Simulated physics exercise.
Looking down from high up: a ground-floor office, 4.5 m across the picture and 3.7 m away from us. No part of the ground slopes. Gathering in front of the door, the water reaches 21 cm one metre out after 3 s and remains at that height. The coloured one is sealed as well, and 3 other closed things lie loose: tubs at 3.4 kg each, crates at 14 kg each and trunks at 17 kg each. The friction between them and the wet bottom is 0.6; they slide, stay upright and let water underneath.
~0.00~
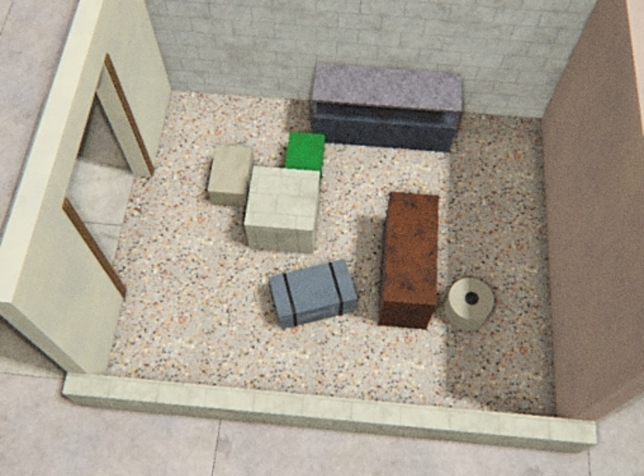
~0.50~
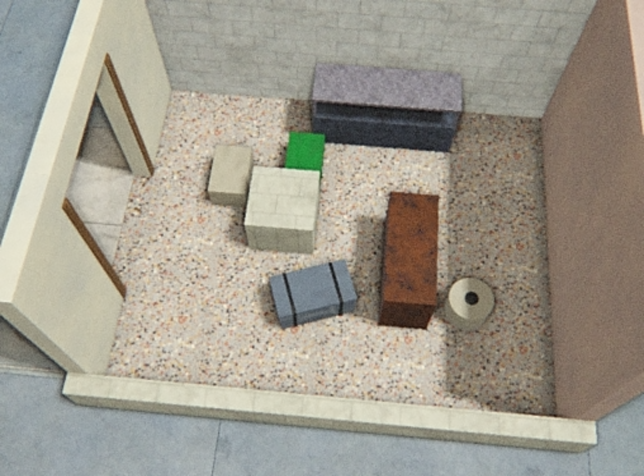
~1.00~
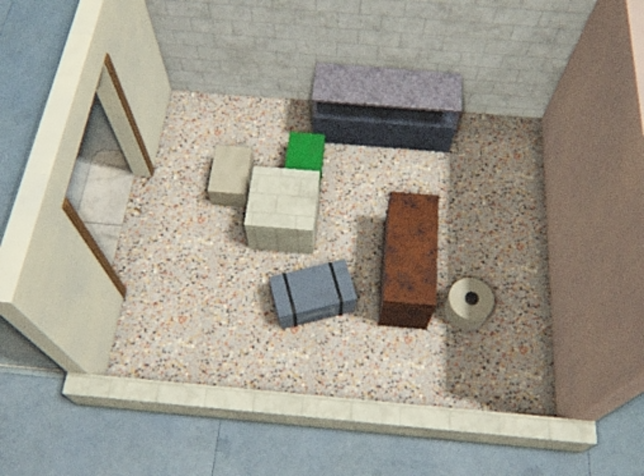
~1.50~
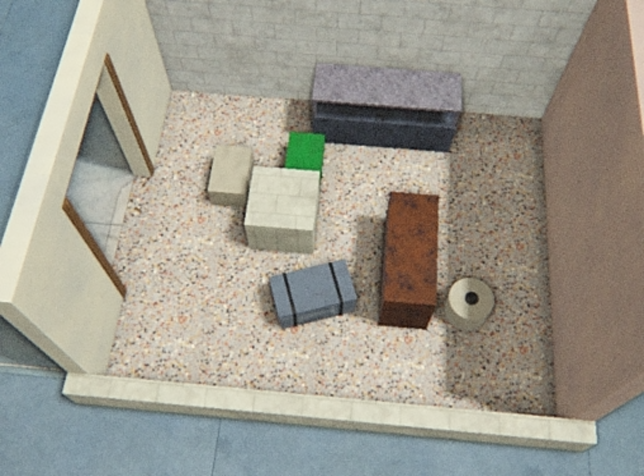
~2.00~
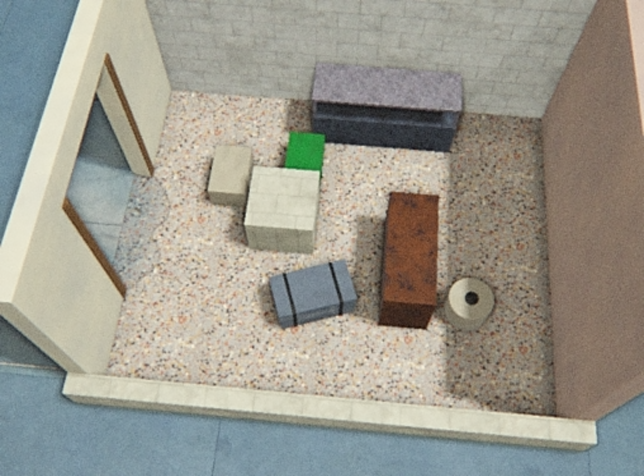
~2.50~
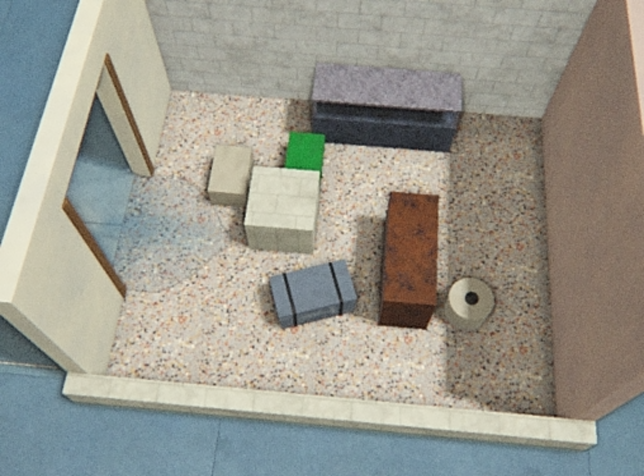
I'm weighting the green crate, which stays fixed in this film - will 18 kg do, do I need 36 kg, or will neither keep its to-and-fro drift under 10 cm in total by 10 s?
You need 36 kg.
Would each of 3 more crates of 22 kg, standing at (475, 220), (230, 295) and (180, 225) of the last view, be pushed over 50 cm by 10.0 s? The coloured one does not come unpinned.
Taking them in order, the first is inside the line, the second beyond the line and the third beyond the line.
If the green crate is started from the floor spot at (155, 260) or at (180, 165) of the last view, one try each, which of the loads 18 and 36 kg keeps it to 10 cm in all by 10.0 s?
Taking them in turn, neither mass keeps it, and only the heavier mass keeps it.
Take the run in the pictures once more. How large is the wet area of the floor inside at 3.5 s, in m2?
Roughly 3.5 m2.
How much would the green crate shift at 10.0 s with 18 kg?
Shift: About 100 cm.
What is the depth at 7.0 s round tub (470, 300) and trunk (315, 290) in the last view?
Depth approx. 2 cm / 6 cm.
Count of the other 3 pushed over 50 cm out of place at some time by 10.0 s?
That adds up to 3.
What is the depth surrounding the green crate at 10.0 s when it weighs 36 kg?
Roughly 9 cm.
After 3.5 s the green crate would be 0 cm from its start with 18 kg and 0 cm from its start with 36 kg; 0 cm of water round it then.
After 4.5 s the green crate would be 0 cm from its start with 18 kg and 0 cm from its start with 36 kg; 2 cm of water round it then.
After 7.0 s the green crate would be 43 cm from its start with 18 kg and 0 cm from its start with 36 kg; 9 cm of water round it then.
After 10.0 s the green crate would be 109 cm from its start with 18 kg and 0 cm from its start with 36 kg; 9 cm of water round it then.
